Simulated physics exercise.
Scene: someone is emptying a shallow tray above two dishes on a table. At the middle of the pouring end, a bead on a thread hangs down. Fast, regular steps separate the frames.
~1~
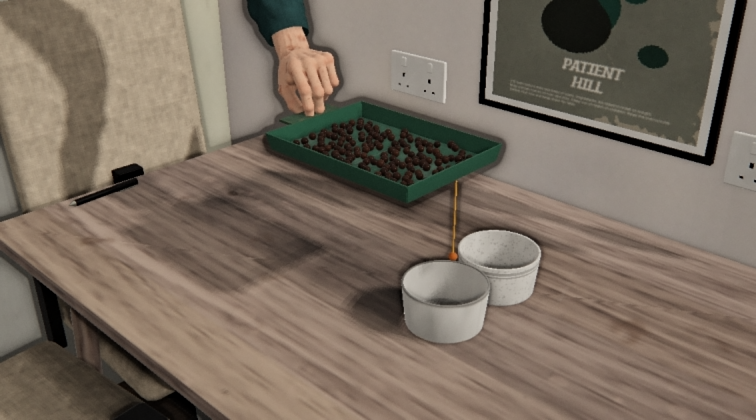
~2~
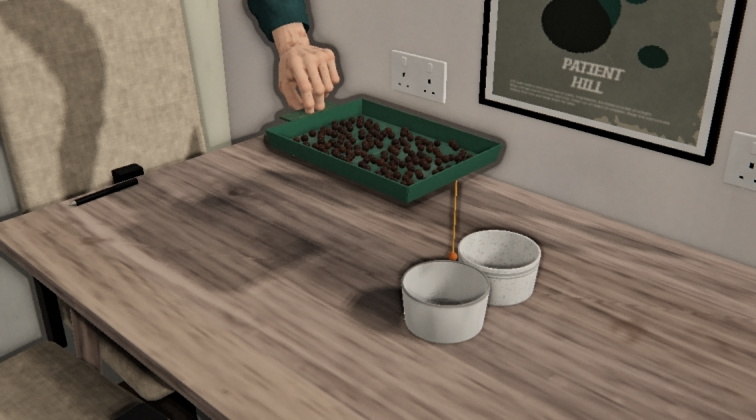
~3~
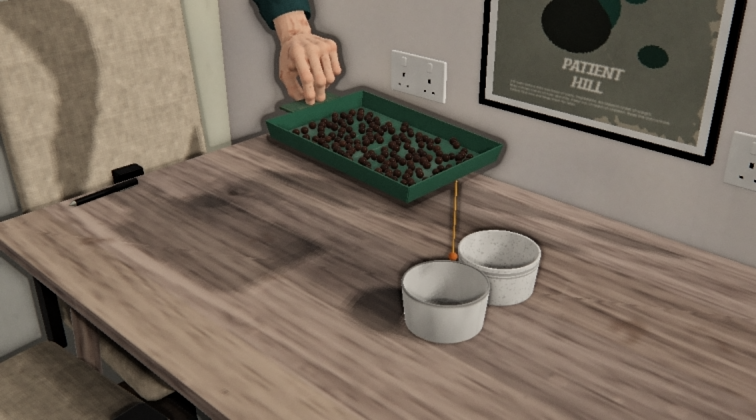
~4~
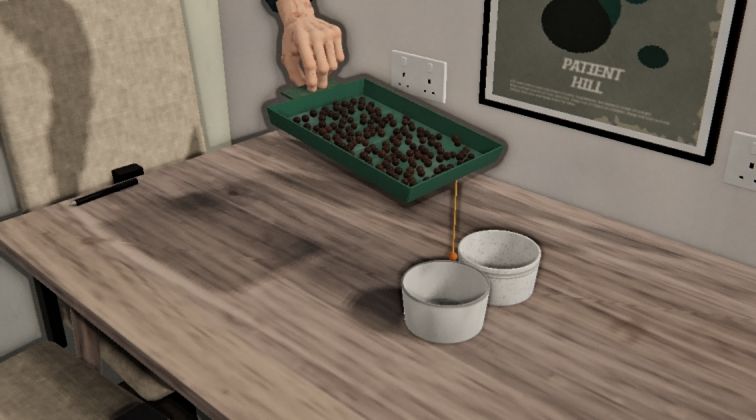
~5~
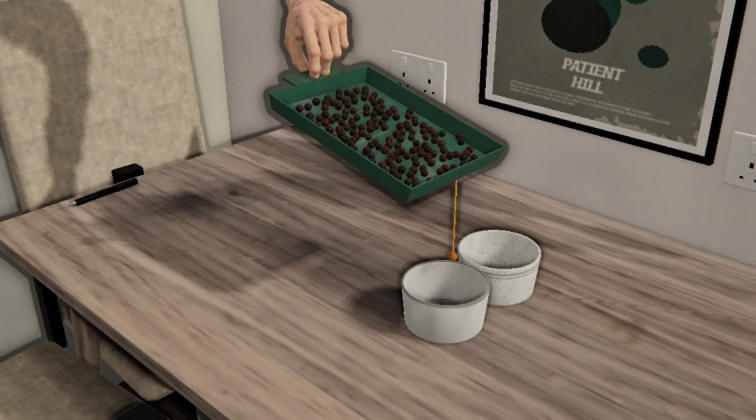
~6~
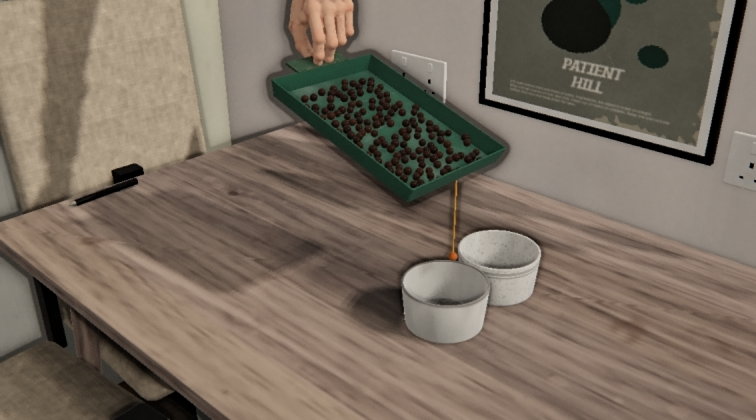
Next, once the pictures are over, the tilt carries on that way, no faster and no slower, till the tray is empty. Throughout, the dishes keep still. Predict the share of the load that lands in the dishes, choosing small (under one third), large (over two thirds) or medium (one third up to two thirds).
Medium.
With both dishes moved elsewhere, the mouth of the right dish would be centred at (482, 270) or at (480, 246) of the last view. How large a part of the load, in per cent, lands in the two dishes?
It works out to 60 percent and then 0 percent.
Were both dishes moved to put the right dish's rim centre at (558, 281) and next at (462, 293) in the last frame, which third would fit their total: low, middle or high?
The two tries come out as under a third and in the middle band in turn.
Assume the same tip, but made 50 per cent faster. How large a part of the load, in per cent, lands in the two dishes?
Roughly 40 %.
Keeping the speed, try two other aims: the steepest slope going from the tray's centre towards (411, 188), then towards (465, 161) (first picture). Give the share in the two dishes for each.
In turn, 40 percent and then 100 percent.
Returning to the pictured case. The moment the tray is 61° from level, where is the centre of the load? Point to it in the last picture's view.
About (454, 163).
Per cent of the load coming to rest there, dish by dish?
The left dish keeps near 20 in a hundred, the right dish near 20 in a hundred.
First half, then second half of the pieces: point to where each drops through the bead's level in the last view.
Roughly at (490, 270) first, and then at (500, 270).
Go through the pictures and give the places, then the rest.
In the first picture, corners of the pouring end near (407, 185) and (497, 144), level; middle of the load near (384, 156), chocolate balls; left dish near (479, 315); right dish near (532, 279); bead on its thread near (453, 256).
In the second picture, corners of the pouring end near (408, 185) and (497, 144), level; middle of the load near (384, 154).
In the third picture, corners of the pouring end near (409, 185) and (498, 144), tipped barely, level across its low end; middle of the load near (385, 150).
In the fourth picture, corners of the pouring end near (410, 185) and (499, 145), tipped a little, level across its low end; middle of the load near (386, 145).
In the fifth picture, corners of the pouring end near (411, 186) and (500, 146), tipped a little, level across its low end; middle of the load near (389, 140).
In the sixth picture, corners of the pouring end near (412, 186) and (501, 147), tipped clearly, level across its low end; middle of the load near (395, 137), the whole lot on the move; left dish near (479, 315); right dish near (532, 279).
Shortly afterwards, tray tipped steeply; all but a few on the tray; only a few in the left dish; only a few outside both; a little in the air.
Next, tray tipped right over; near a quarter on the tray; a little in the left dish; a little in the right dish; near a quarter outside both; near a third in the air.
Some moments later, tray tipped past a quarter turn; near a quarter in the left dish; near a quarter in the right dish; near half outside both.
In the end, tray tipped past a quarter turn; near a quarter in the left dish; near a quarter in the right dish; near half outside both.
